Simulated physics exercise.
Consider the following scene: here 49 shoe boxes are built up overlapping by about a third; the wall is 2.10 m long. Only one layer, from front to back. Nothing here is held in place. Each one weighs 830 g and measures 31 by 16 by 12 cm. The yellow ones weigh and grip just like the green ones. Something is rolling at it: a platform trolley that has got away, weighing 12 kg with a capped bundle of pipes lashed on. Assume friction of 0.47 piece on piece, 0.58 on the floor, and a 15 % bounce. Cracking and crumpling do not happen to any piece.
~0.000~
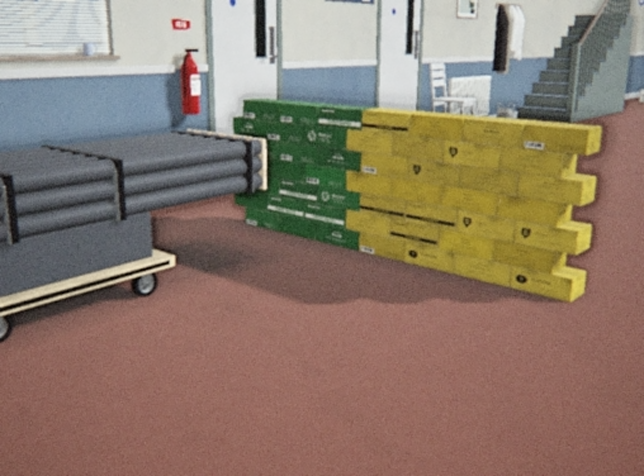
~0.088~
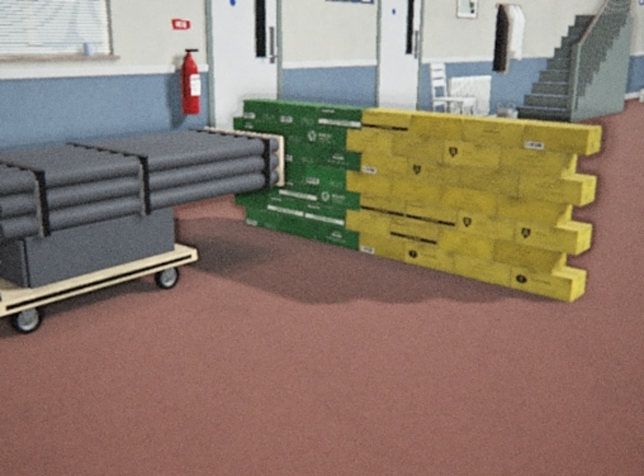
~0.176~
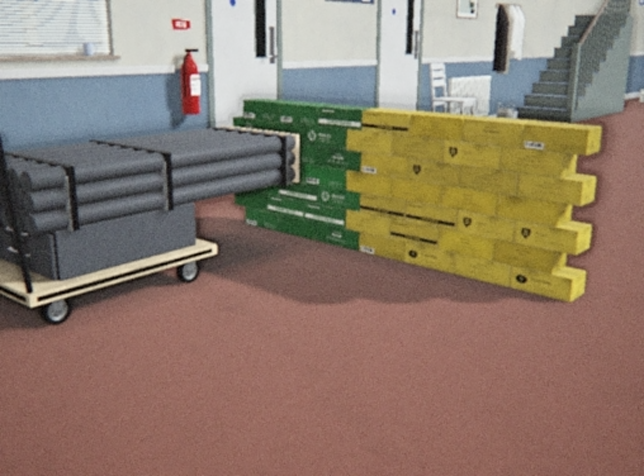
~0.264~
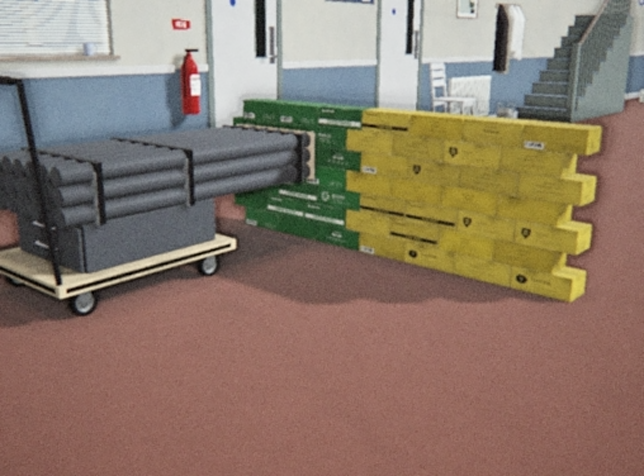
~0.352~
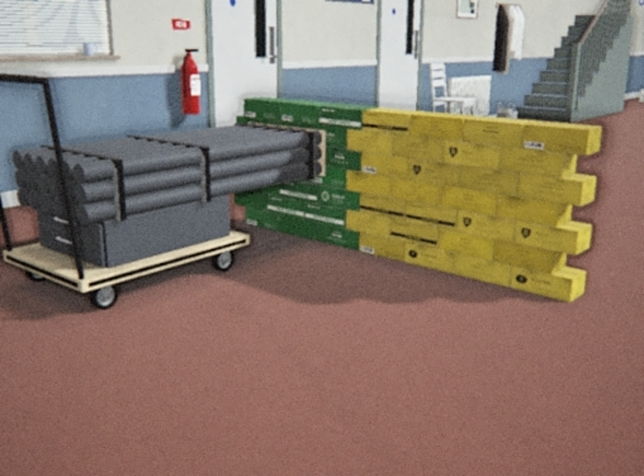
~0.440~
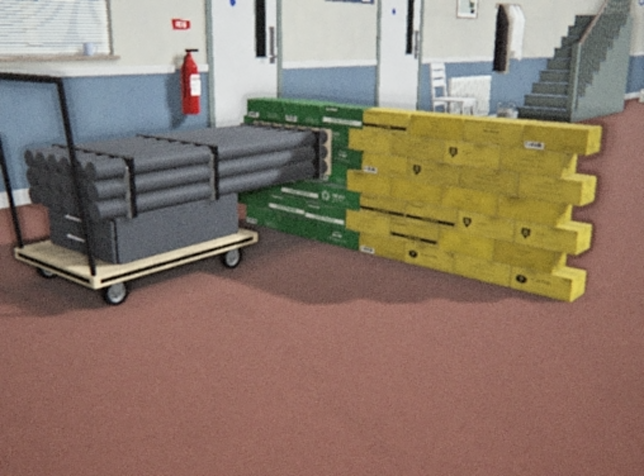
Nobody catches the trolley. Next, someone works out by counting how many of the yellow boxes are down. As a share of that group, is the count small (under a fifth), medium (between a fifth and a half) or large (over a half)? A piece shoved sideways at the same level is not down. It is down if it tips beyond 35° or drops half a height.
It is small.
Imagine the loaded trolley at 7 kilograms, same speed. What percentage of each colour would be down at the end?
Down at the end: Yellow 10 per cent, green 80 per cent.
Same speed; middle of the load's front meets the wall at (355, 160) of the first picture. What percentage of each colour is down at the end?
Yellow 40 %, green 40 %.
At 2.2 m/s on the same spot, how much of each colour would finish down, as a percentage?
Down at the end: Yellow 10 per cent, green 50 per cent.
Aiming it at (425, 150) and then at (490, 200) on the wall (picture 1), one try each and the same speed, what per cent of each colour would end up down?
Down by colour - yellow: 40%, then 60%; green: 0%, then 0%.
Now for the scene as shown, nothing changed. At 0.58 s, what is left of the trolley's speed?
Something like 0.3 m/s, I'd say.
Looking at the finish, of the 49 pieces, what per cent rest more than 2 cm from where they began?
It comes to 40 percent.
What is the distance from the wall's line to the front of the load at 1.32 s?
Position: Approx. 35 cm beyond.
By 0.58 s, load 15 cm past the wall's line, still rolling; none of the 28 yellow boxes down (0 of 49 in all colours); top yellow box unmoved; top green box tilted 8°.
By 0.80 s, load 21 cm past the wall's line, still rolling; none of the 28 yellow boxes down (7 of 49 in all colours); top yellow box unmoved; top green box tilted 32°, 55 mm lower.
By 1.00 s, load 26 cm past the wall's line, still rolling; 2 of the 28 yellow boxes down (19 of 49 in all colours); top yellow box unmoved; top green box tilted 56°, 33 cm lower.
By 1.32 s, load 33 cm past the wall's line, still rolling; 2 of the 28 yellow boxes down (19 of 49 in all colours); top yellow box unmoved; top green box upside down.
When it is over (2.2 s), load 41 cm past the wall's line, stopped; 2 of the 28 yellow boxes down (19 of 49 in all colours); top yellow box unmoved; top green box on its side. That is 7 per cent. In pixels of the last frame, middles, top yellow box near (443, 126), top green box near (547, 215).
